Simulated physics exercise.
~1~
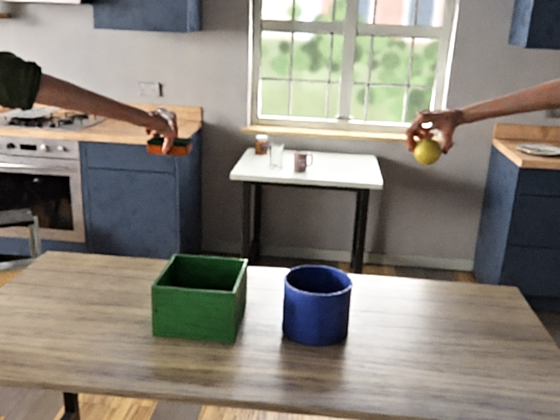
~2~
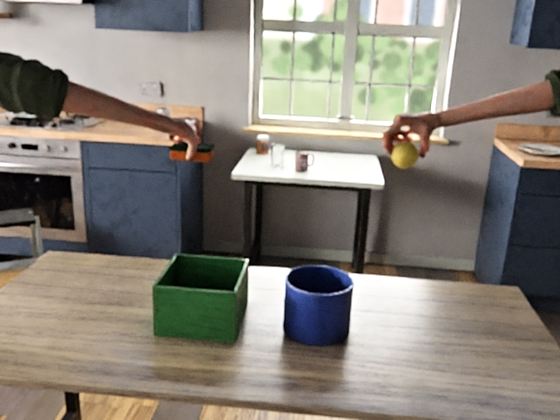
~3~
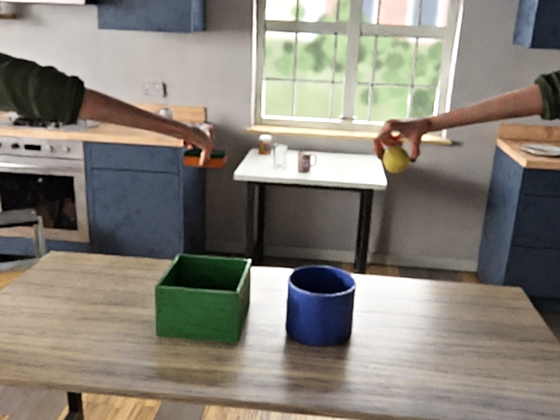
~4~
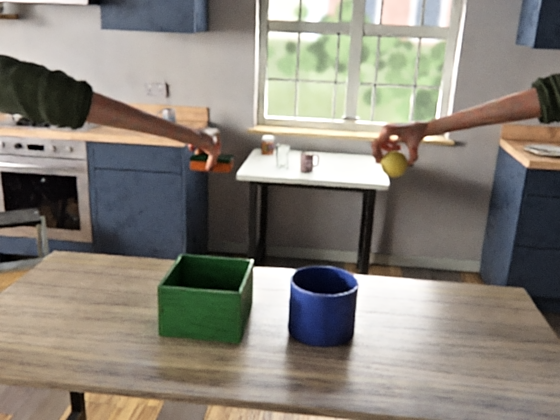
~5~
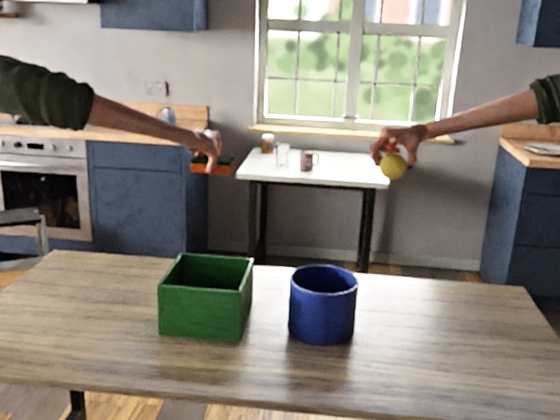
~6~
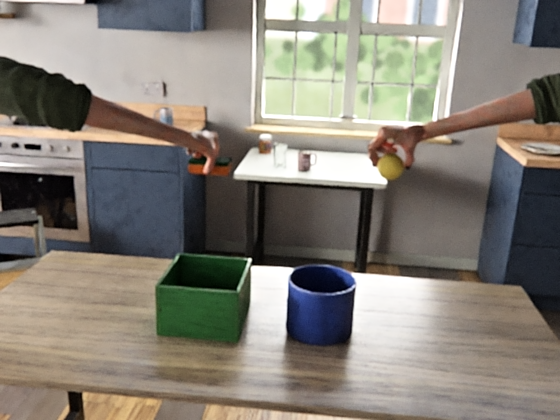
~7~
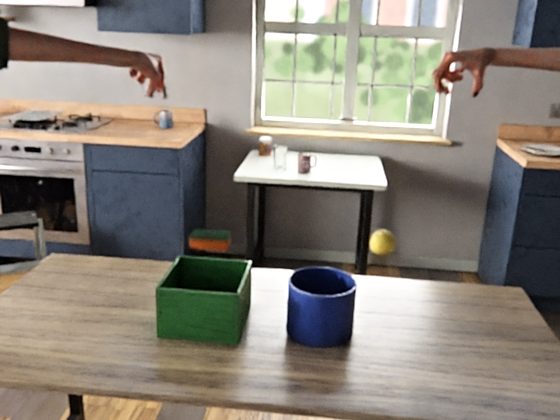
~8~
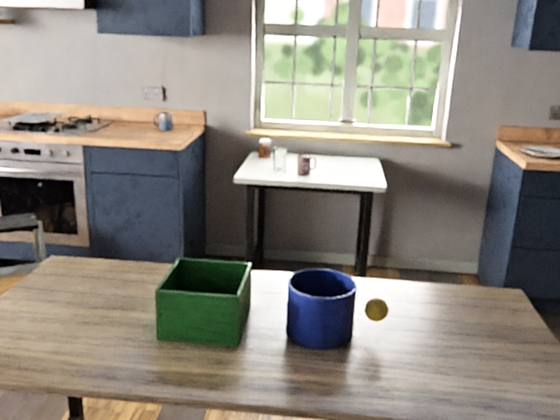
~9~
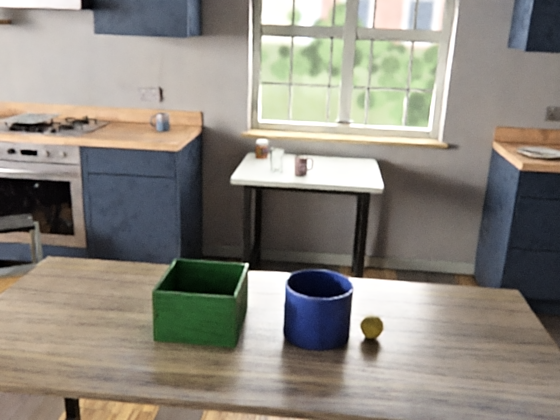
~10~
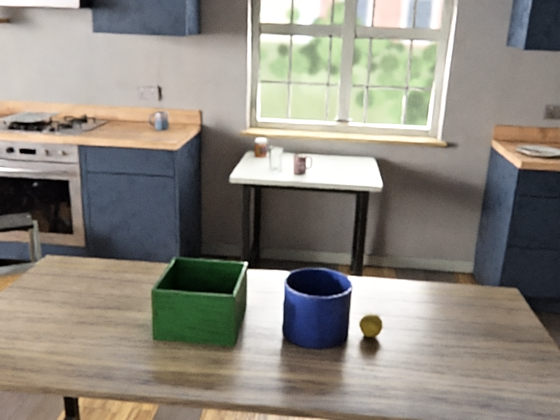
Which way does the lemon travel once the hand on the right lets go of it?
It moves down, falling to the tabletop just beside the blue bucket.
An orange sponge and a yellow lemon, each held by an arm reaching in from one side, move inward above a wooden table in a kitchen. A green square box and a round blue bucket stand on the table. The hands pause, then let go and draw back as both things fall. The sponge drops into the green box and is lost from sight behind its walls. The lemon misses the blue bucket, coming down just to its right, and ends up resting on the tabletop beside it.
